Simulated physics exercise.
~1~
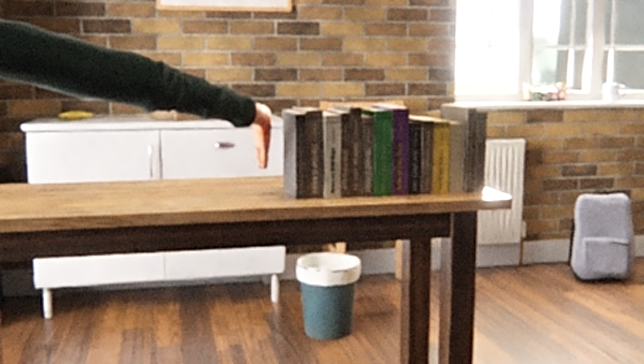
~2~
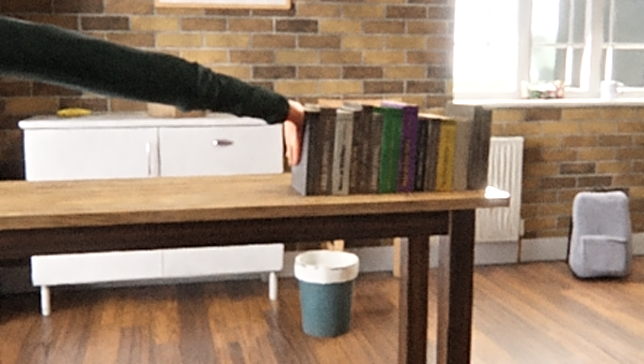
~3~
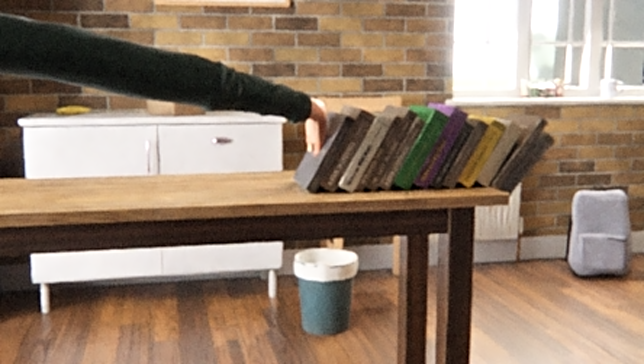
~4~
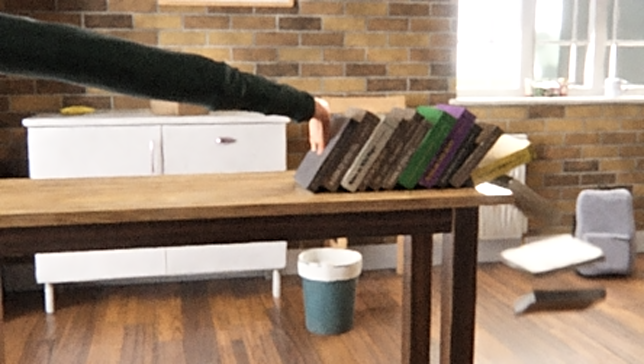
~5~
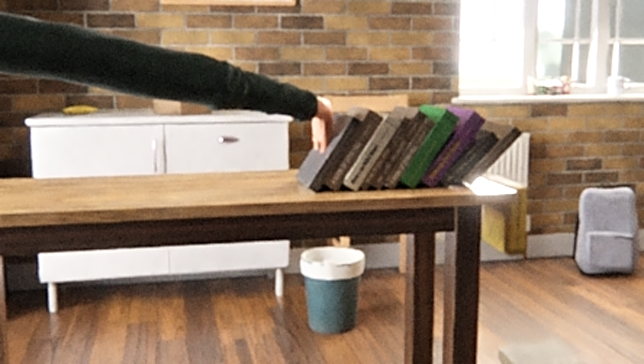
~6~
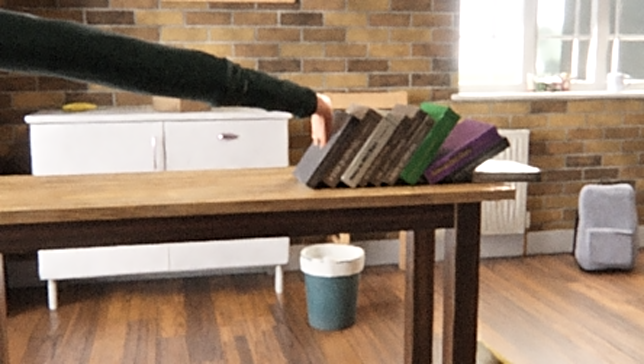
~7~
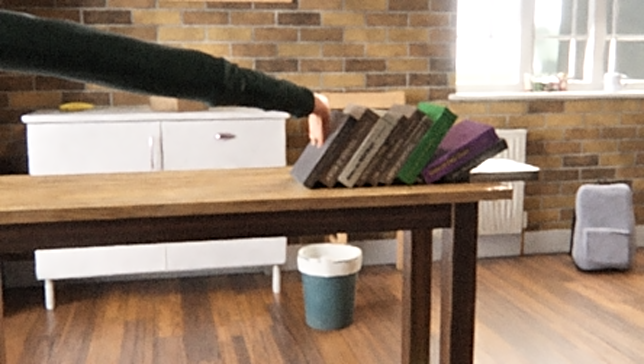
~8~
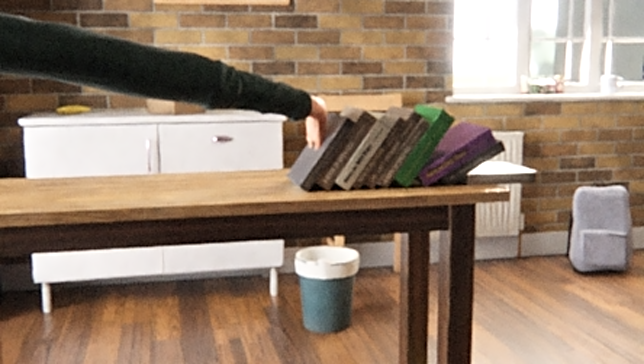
In a brick-walled room, a hand pushing a row of upright books until they lean, several dropping off the table's right end.
